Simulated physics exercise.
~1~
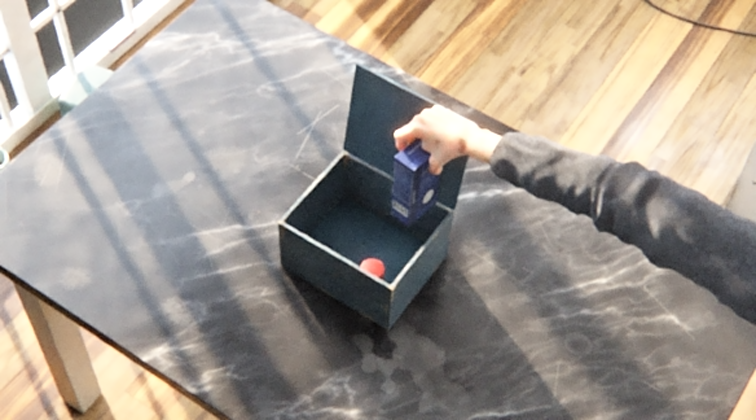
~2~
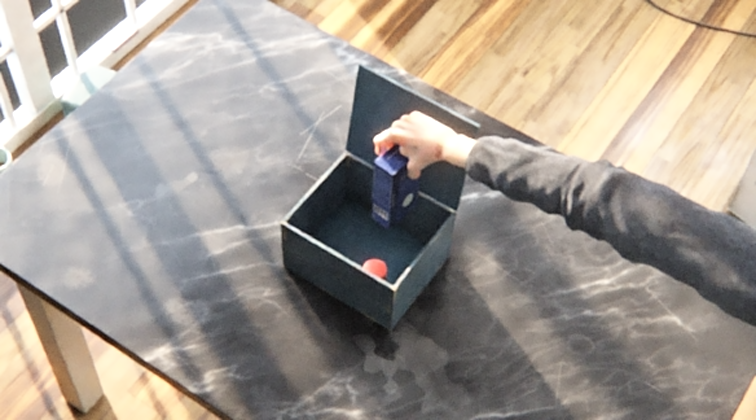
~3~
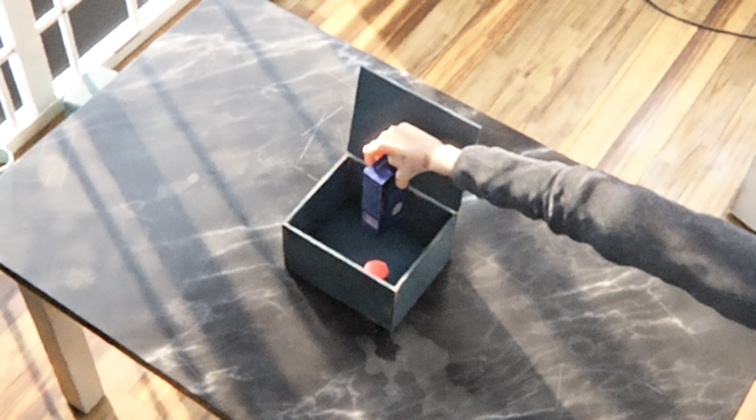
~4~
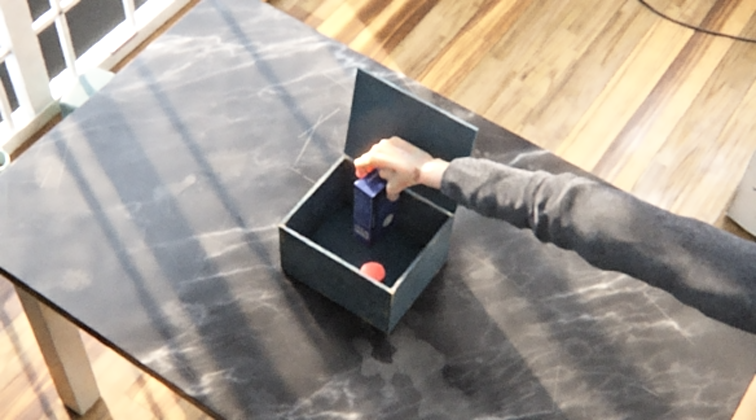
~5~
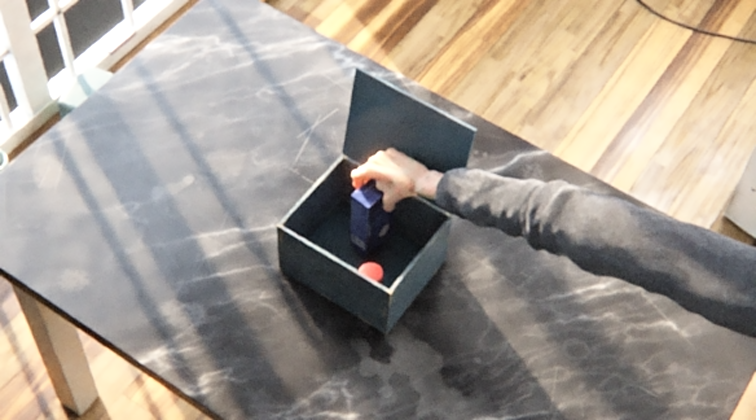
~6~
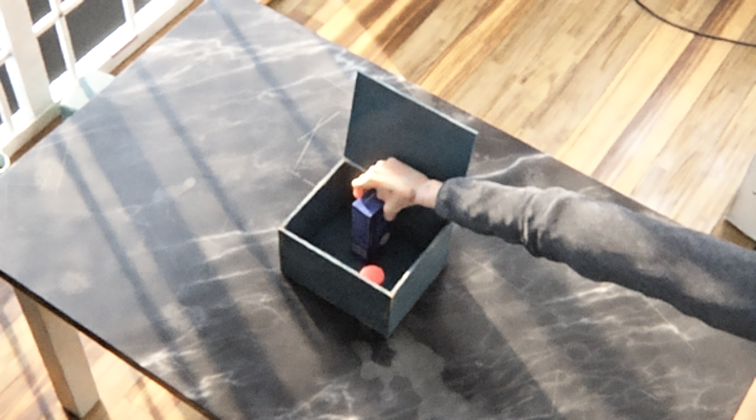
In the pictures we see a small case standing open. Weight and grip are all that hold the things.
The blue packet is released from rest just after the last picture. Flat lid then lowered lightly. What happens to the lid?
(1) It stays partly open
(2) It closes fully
It stays partly open.
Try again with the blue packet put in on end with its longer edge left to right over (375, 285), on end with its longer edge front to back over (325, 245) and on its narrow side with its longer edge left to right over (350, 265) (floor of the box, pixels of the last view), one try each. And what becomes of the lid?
Going through the three tries, the lid hangs open, then hangs open, then settles all the way.
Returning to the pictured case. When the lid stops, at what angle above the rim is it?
Some 55° above the rim.
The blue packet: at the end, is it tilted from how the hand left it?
In the end, the blue packet keeps its orientation.
Then, 1.00 s on from there, lid starting down.
Then, 1.20 s on from there, blue packet resting near (374, 224).
Then, 1.40 s on from there, lid 72° above the rim.
Then, 1.60 s on from there, lid 59° above the rim.
In the end, lid 55° above the rim; both unmoved. At the end, from the last picture's camera, blue packet near (374, 224).
